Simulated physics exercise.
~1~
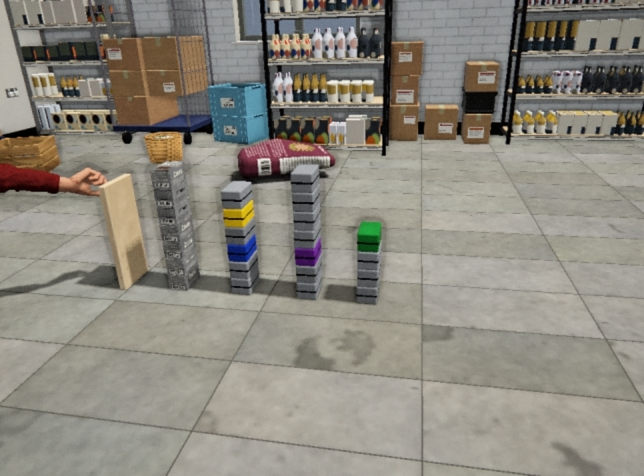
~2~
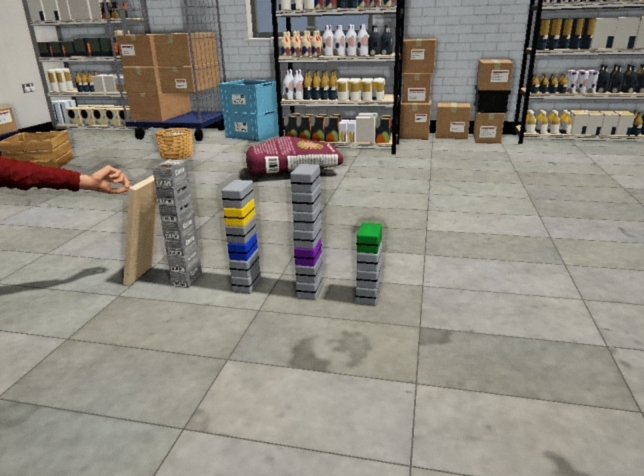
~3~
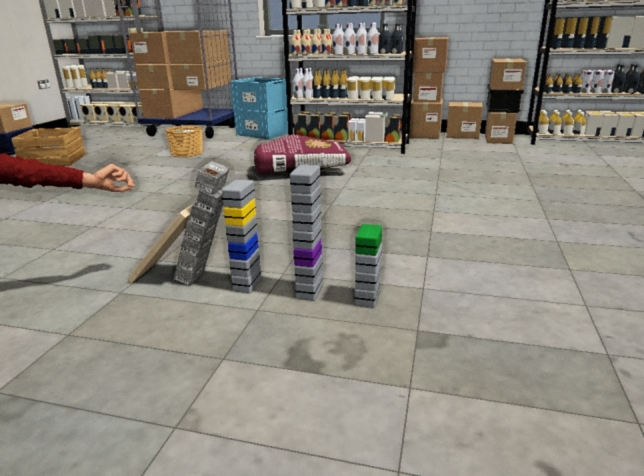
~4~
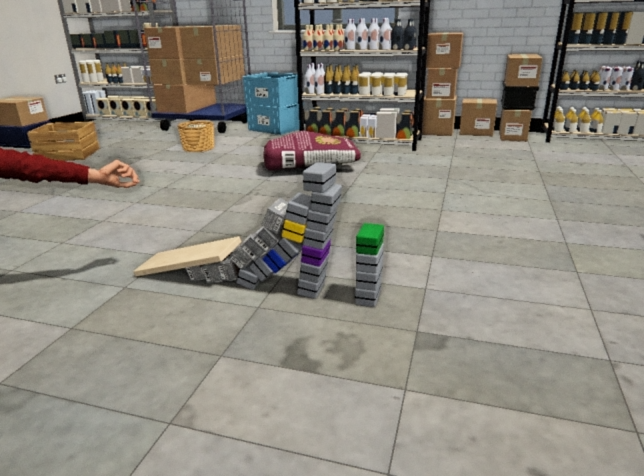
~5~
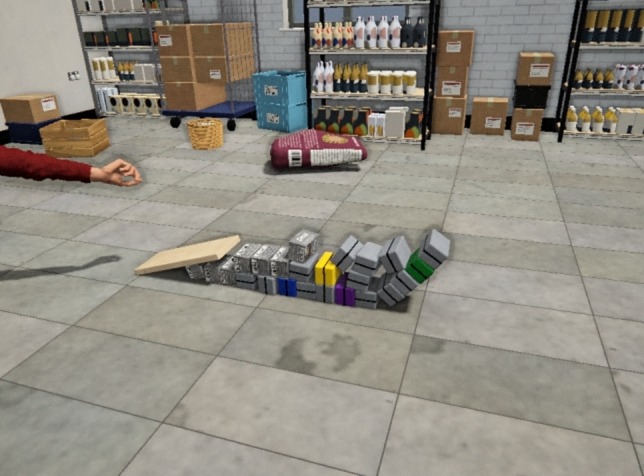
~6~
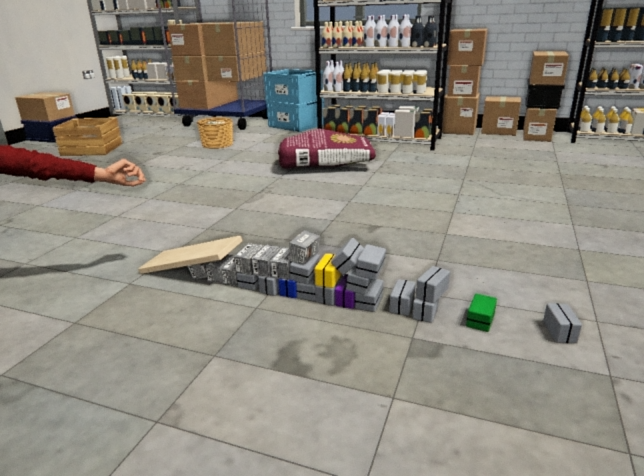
In a storeroom, a hand tips a board rightward, toppling stacked packets into a row.
